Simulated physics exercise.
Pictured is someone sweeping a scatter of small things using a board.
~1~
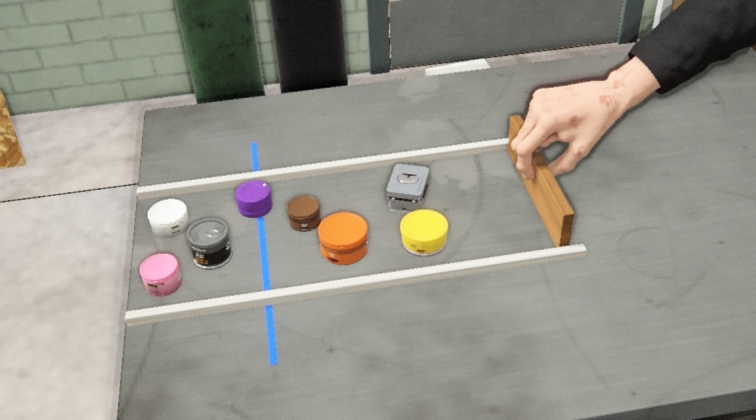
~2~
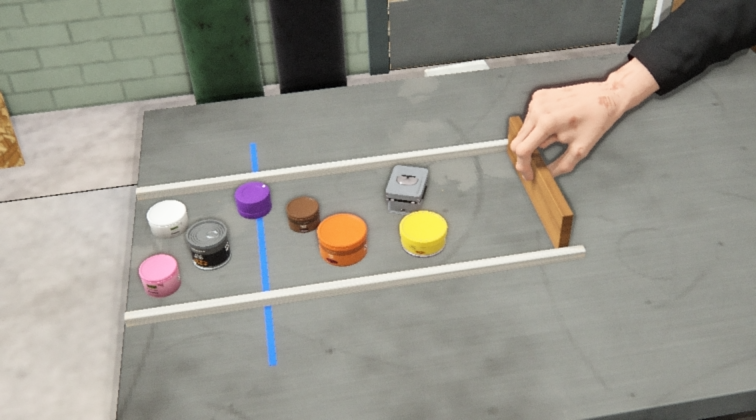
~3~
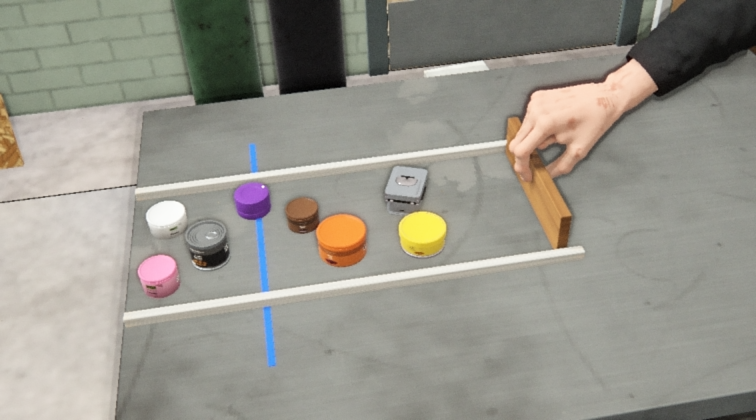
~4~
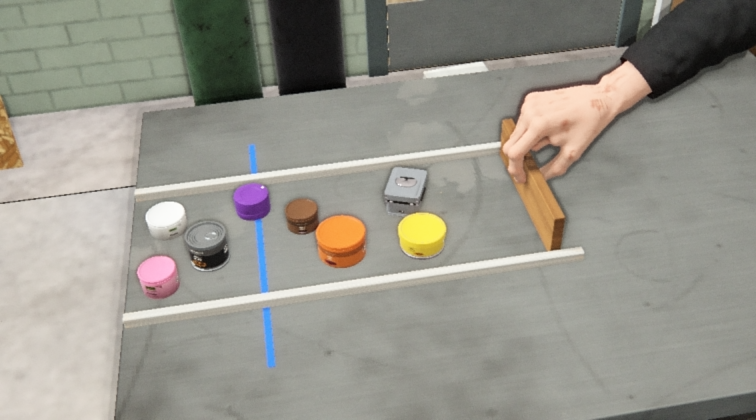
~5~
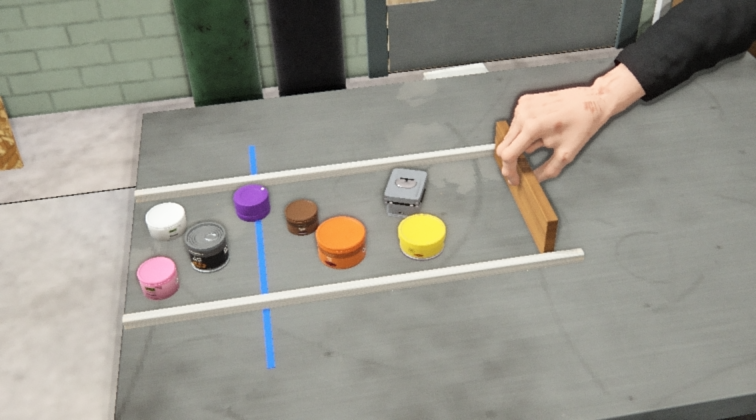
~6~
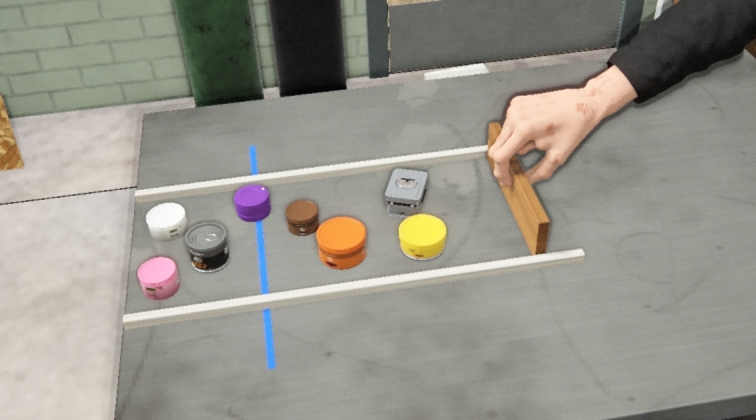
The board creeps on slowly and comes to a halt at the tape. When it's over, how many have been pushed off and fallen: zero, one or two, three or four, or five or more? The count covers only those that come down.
The fallen count comes to none.
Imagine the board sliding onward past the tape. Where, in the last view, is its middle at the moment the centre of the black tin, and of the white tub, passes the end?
First it's close to (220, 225), next close to (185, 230).
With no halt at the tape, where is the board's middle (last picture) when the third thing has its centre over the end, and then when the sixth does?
Pixels in order: Roughly (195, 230), roughly (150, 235).
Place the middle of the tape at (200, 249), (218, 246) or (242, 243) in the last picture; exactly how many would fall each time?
In that order 2, 1 and 0.
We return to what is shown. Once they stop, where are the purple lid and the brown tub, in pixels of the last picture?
One ends up near (214, 203) and the other near (208, 232).
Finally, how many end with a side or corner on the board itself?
Contact count: 2.
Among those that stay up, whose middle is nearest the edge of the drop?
The pink tub is foremost.
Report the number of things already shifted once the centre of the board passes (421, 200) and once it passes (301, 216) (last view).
So far 2, and 6 at the second.
Early on, none off yet; pink tub at rest near (159, 279); white tub at rest near (168, 222); black tin at rest near (208, 248).
Finally, the number that fall off is zero.
